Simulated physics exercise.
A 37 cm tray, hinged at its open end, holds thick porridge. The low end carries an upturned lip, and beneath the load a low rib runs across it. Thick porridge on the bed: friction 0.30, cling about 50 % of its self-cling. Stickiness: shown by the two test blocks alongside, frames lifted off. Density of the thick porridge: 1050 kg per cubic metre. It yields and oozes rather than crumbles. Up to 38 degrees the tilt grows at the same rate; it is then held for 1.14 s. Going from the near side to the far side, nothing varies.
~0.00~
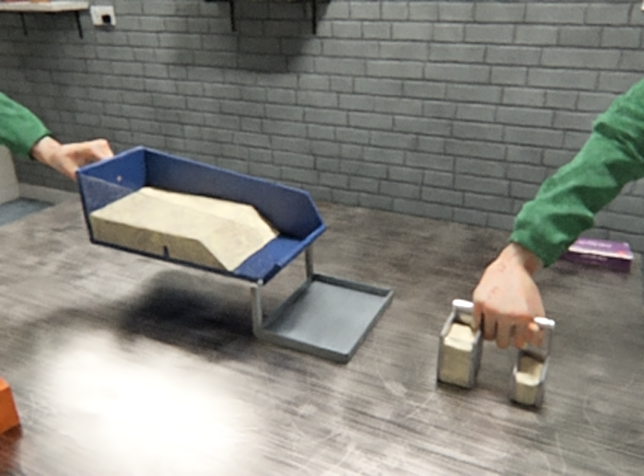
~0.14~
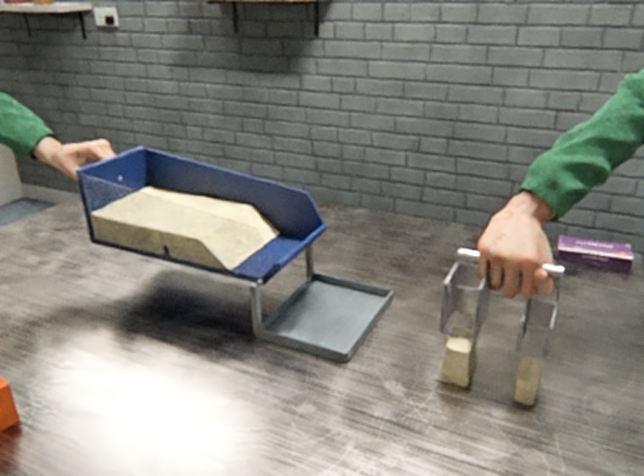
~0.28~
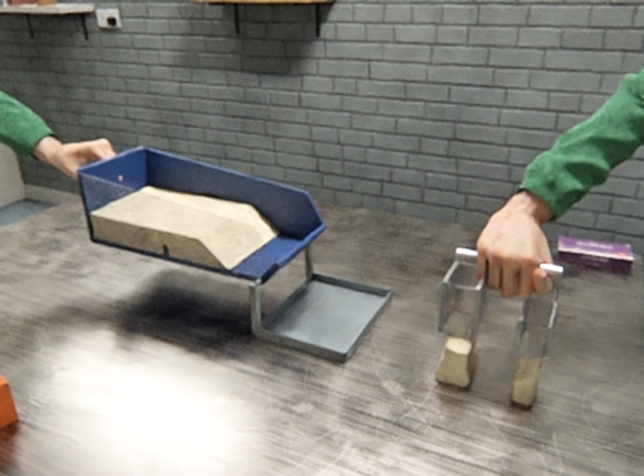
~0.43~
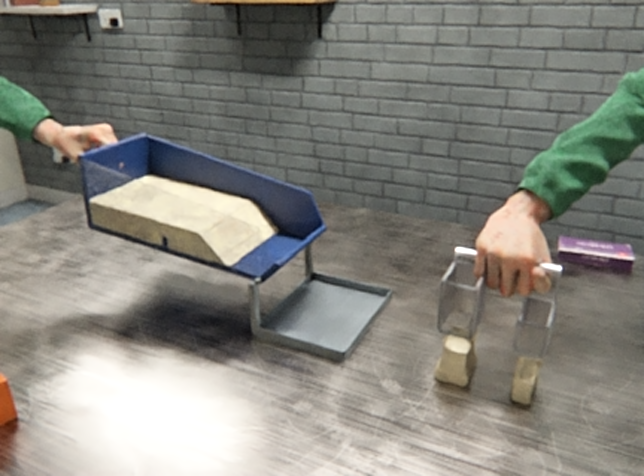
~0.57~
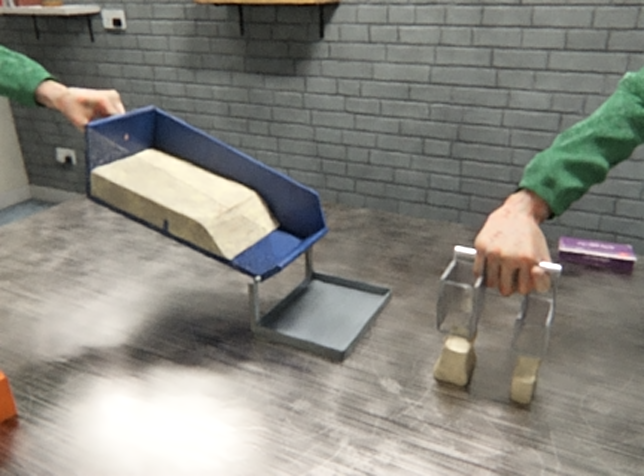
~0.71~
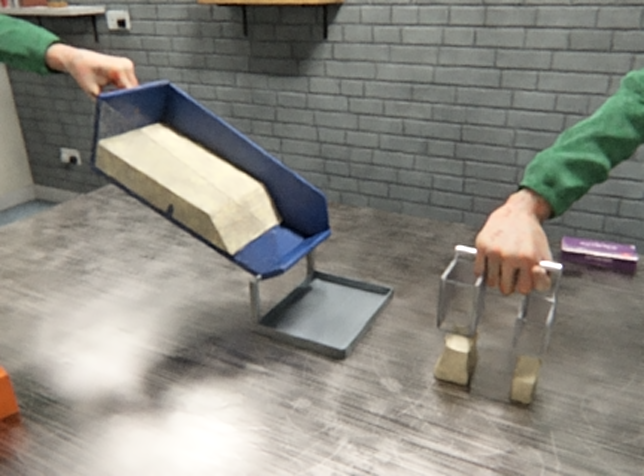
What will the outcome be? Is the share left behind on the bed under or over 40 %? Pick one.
I would pick over.
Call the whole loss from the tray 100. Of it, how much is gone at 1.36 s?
30 %.
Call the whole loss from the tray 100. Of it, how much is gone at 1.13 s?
Around 0 percent.
By 0.90 s, the tilt is 34 degrees and 100 % is on the bed.
By 1.13 s, the tilt is 38 degrees and 100 % is on the bed.
By 1.36 s, the tilt is 38 degrees and 89 % is on the bed.
By 1.59 s, the tilt is 38 degrees and 67 % is on the bed.
By 2.16 s, at the end, the tilt is 38 degrees and 65 % is on the bed.
